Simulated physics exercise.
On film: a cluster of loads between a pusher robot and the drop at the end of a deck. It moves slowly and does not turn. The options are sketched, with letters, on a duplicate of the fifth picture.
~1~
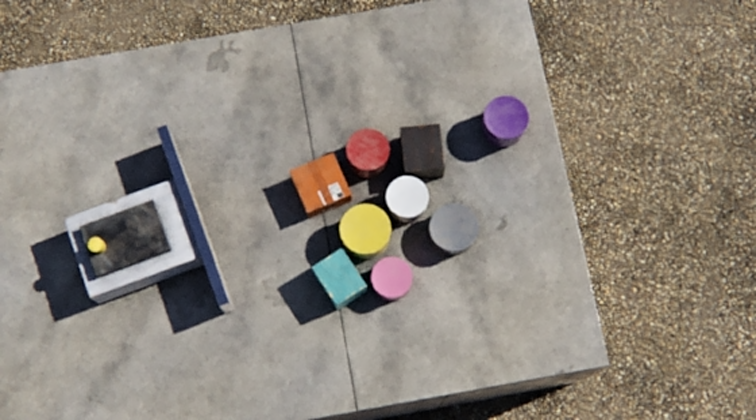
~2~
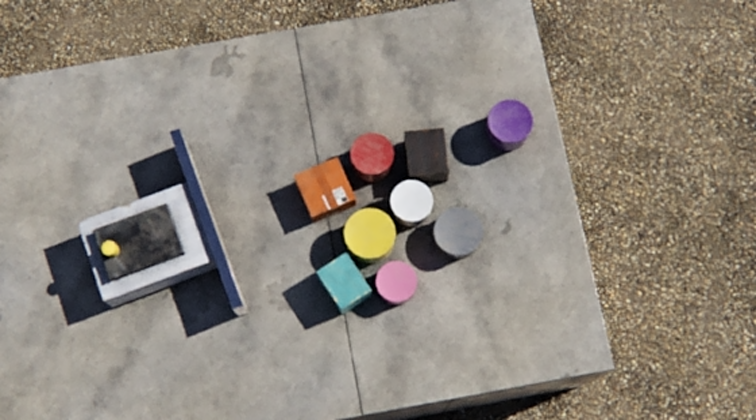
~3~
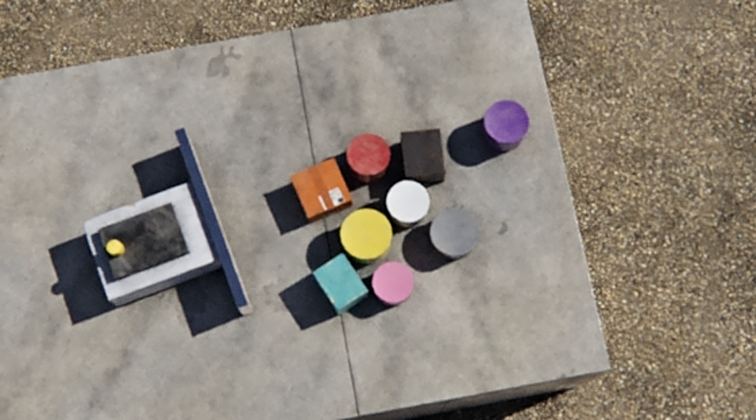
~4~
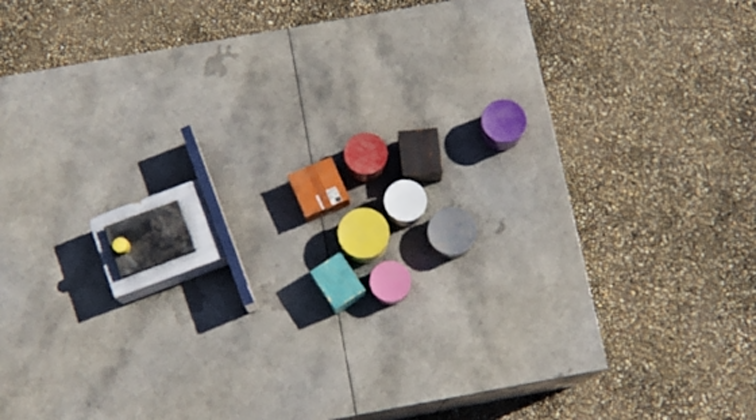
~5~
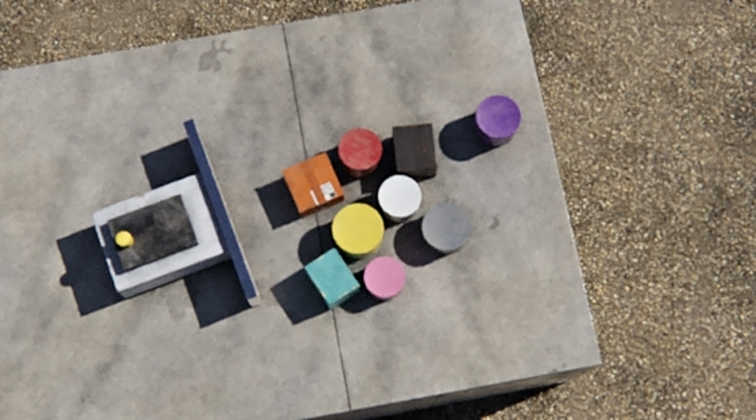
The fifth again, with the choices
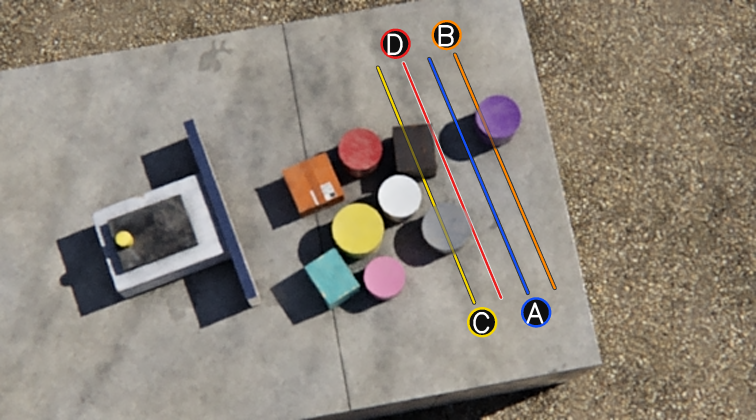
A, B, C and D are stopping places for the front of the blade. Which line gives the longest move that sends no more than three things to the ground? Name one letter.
A is the last line within the limit.
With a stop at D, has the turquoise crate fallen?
No.
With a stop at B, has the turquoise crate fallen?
No.
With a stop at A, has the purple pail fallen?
Yes.
On the copy, A at (478, 173); B at (504, 169); C at (425, 183); D at (451, 178).
On A. First, robot (253, 213); pink pail (408, 271); turquoise crate (369, 274).
Then, robot (346, 197); purple pail (501, 119); pink pail (505, 270).
Finally, robot (417, 184); purple pail over the edge; grey pail (562, 217); one fallen.
By contrast, B drops four; C is within the limit but short; D is within the limit but short.
